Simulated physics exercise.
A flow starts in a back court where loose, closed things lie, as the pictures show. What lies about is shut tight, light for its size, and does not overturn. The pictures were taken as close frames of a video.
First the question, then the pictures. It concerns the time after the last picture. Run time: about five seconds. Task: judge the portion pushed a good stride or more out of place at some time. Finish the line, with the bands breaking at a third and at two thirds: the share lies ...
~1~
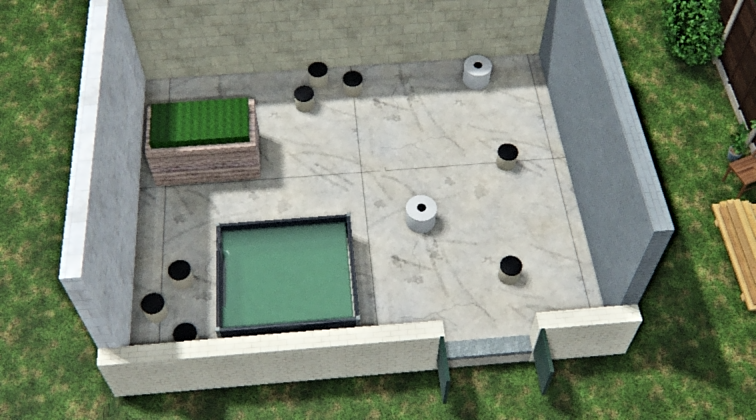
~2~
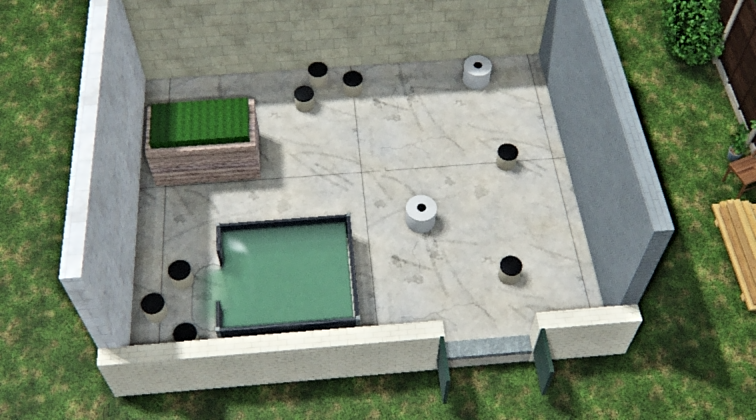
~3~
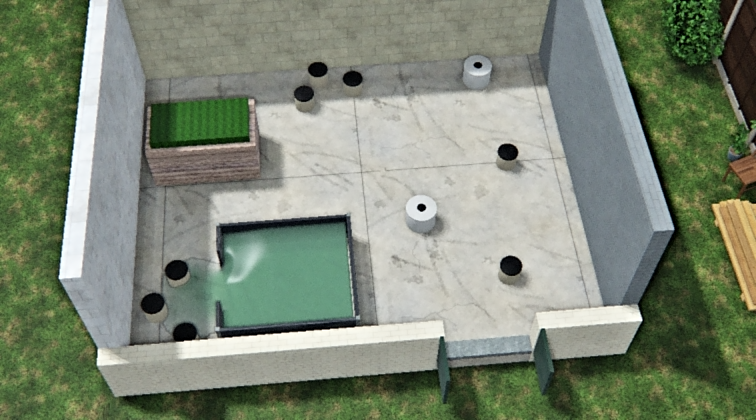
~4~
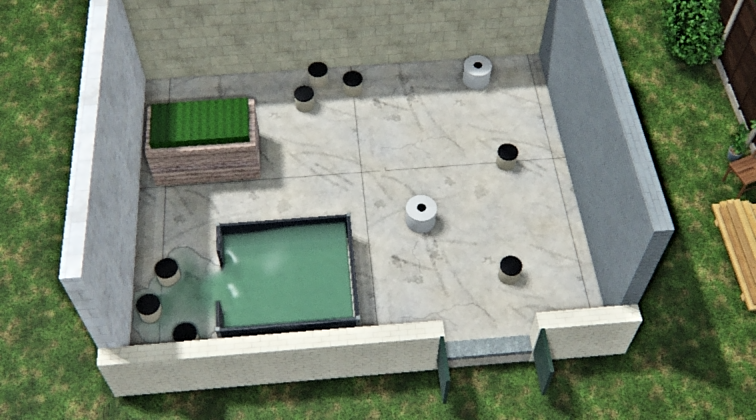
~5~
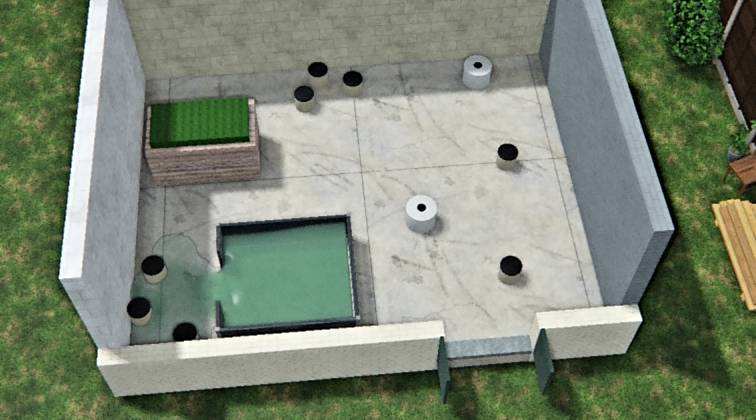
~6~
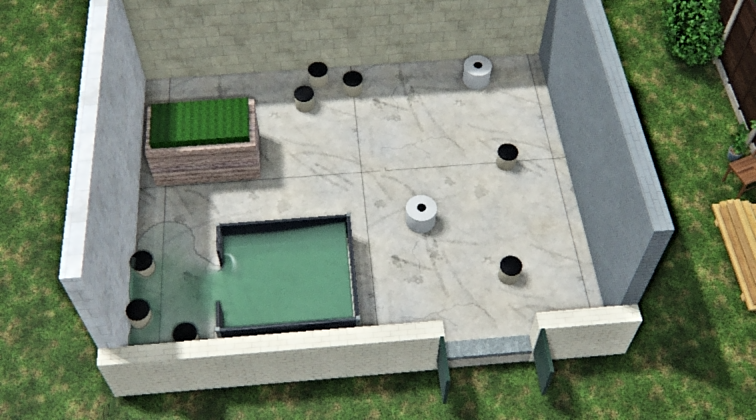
The share lies below a third.
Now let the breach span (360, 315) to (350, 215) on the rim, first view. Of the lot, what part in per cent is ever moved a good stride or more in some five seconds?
40 percent, give or take.
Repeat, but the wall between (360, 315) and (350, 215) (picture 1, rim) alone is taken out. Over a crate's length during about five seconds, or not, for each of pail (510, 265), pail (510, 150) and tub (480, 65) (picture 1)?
First beyond that mark, then beyond that mark, then beyond that mark.
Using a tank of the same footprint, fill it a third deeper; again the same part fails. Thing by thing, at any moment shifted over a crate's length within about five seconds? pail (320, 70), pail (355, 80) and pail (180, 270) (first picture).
In the order you named them: Stayed within the threshold, stayed within the threshold, went past the threshold.
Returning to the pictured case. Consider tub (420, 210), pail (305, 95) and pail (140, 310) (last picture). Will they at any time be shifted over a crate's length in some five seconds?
In that order: Never so far, short of that, pushed that far.
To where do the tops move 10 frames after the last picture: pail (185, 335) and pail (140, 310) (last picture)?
They end up close to (197, 308) and close to (206, 336).
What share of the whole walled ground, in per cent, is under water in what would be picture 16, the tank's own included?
Roughly 20 in a hundred.
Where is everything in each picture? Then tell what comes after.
A pail at (179, 270) rests on the ground; a pail at (153, 303), on the bottom; 0 of 10 have shifted, in the first frame.
A pail at (179, 270), on the bottom; a pail at (153, 303), on the bottom; 0 of 10 have shifted, in the second frame.
A pail at (176, 270) rests on the ground, close to its start; a pail at (153, 303) rests on the ground; 0 of 10 have shifted, in the third frame.
A pail at (166, 268) rests on the ground, close to its start; a pail at (148, 304) rests on the ground, close to its start; 2 of 10 have shifted, in the fourth frame.
A pail at (153, 265), on the bottom, a stride from its start; a pail at (138, 308) rests on the ground, close to its start; 2 of 10 have shifted, in the fifth frame.
A pail at (141, 260), on the bottom, a stride from its start; a pail at (138, 310), afloat, close to its start; 2 of 10 have shifted, in the sixth frame.
A moment on, 1 of 10 are well off their spots; 1 afloat.
Next, 2 of 10 are well off their spots; 2 afloat.
Later, 2 of 10 are well off their spots; 2 afloat.
In the end, 1 of 10 are well off their spots, and 3 have been at some point; 2 afloat.
